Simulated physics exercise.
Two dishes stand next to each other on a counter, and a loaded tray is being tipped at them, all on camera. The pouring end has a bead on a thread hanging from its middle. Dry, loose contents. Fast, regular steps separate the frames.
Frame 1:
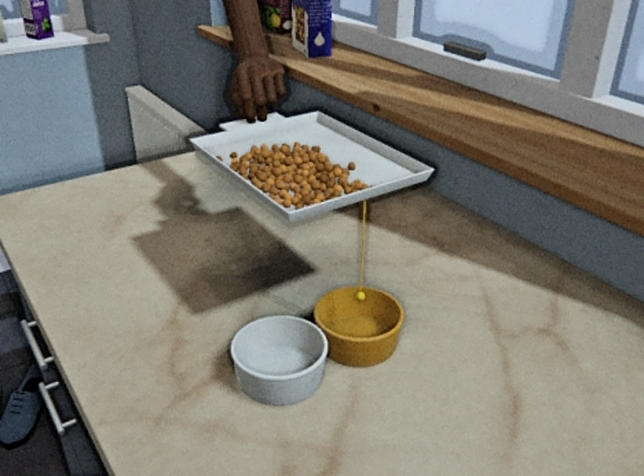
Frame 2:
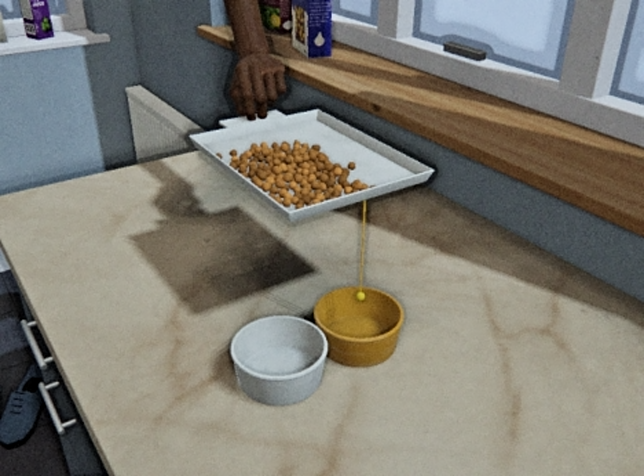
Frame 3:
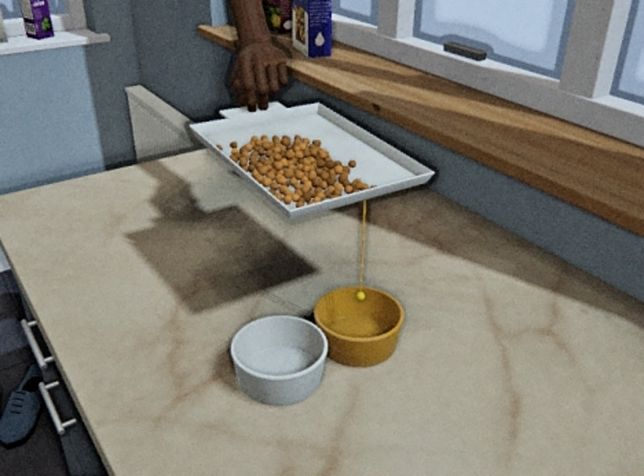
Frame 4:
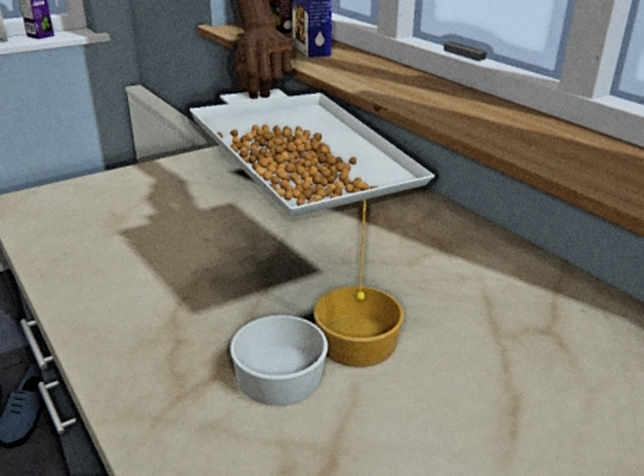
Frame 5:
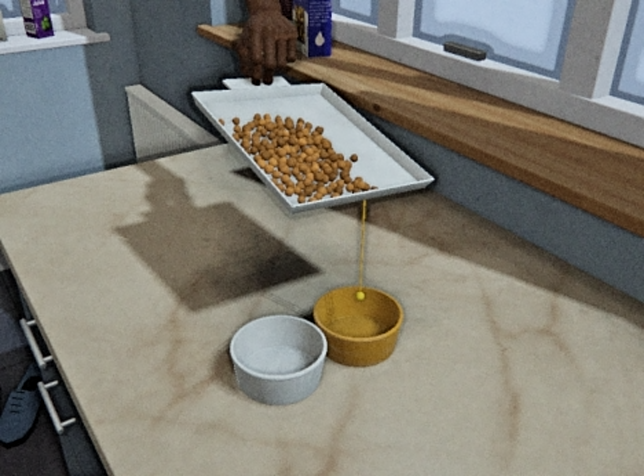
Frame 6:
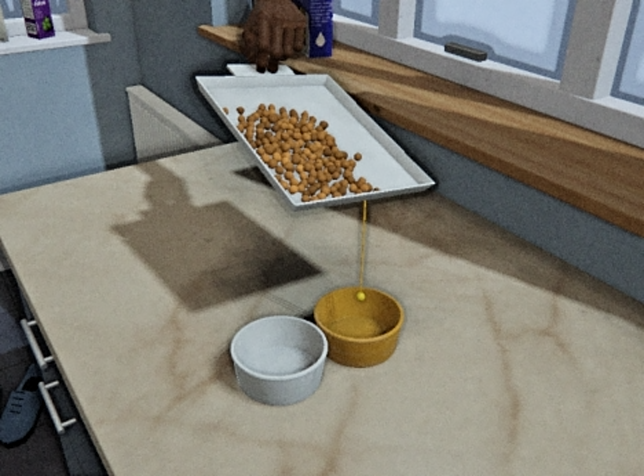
At first, a hand holds a white tray of roasted chickpeas nearly level above a marble-like counter with a white dish and a mustard-coloured one, a yellow bead hanging on a thread. Then the hand gradually raises the back of the tray, slanting it toward its right front corner, and the chickpeas shift slightly.
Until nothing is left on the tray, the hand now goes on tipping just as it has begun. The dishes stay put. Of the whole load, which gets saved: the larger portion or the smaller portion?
The dishes end up holding not even half.
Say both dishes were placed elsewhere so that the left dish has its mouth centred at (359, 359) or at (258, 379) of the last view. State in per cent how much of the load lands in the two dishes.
About 40 per cent first, then about 0 per cent.
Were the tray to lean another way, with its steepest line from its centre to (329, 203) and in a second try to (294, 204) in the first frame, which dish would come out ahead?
So, first the left-side one, then the left-side one.
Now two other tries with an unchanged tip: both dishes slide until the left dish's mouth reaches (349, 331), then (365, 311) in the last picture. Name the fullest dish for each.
The dish at right, then the dish at right.
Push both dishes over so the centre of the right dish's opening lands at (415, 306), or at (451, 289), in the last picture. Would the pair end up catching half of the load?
Well, in excess of half at the first spot and in excess of half at the second.
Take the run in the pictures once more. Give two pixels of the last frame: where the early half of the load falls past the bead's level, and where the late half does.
Points: About (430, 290), then about (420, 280).
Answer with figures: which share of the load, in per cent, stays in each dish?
So the left dish gets 0 % of the load, while the right one gets 10 %.
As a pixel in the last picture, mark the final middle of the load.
Last view, centre at rest - approx. (432, 325).
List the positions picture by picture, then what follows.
Corners of the pouring end near (291, 210) and (427, 169), level; middle of the load near (291, 175), roasted chickpeas; left dish near (305, 384); right dish near (385, 347); bead on its thread near (360, 296), in the first picture.
Corners of the pouring end near (291, 209) and (427, 170), level; middle of the load near (291, 174), in the second picture.
Corners of the pouring end near (292, 207) and (428, 171), tipped barely, lowest at the right corner; middle of the load near (291, 169), in the third picture.
Corners of the pouring end near (293, 205) and (428, 174), tipped a little, lowest at the right corner; middle of the load near (292, 163), in the fourth picture.
Corners of the pouring end near (294, 202) and (428, 177), tipped a little, lowest at the right corner; middle of the load near (292, 152), in the fifth picture.
Corners of the pouring end near (297, 201) and (428, 181), tipped clearly, lowest at the right corner; middle of the load near (306, 153); left dish near (304, 384); right dish near (385, 347), in the sixth picture.
Shortly afterwards, tray tipped steeply; the bulk on the tray; a little outside both; near a quarter in the air.
Next, tray tipped past a quarter turn; a little in the right dish; the bulk outside both; a little in the air.
Some moments later, tray tipped past a quarter turn; a little in the right dish; the bulk outside both.
In the end, tray tipped past a quarter turn; none at all in the left dish; a little in the right dish; the bulk outside both.
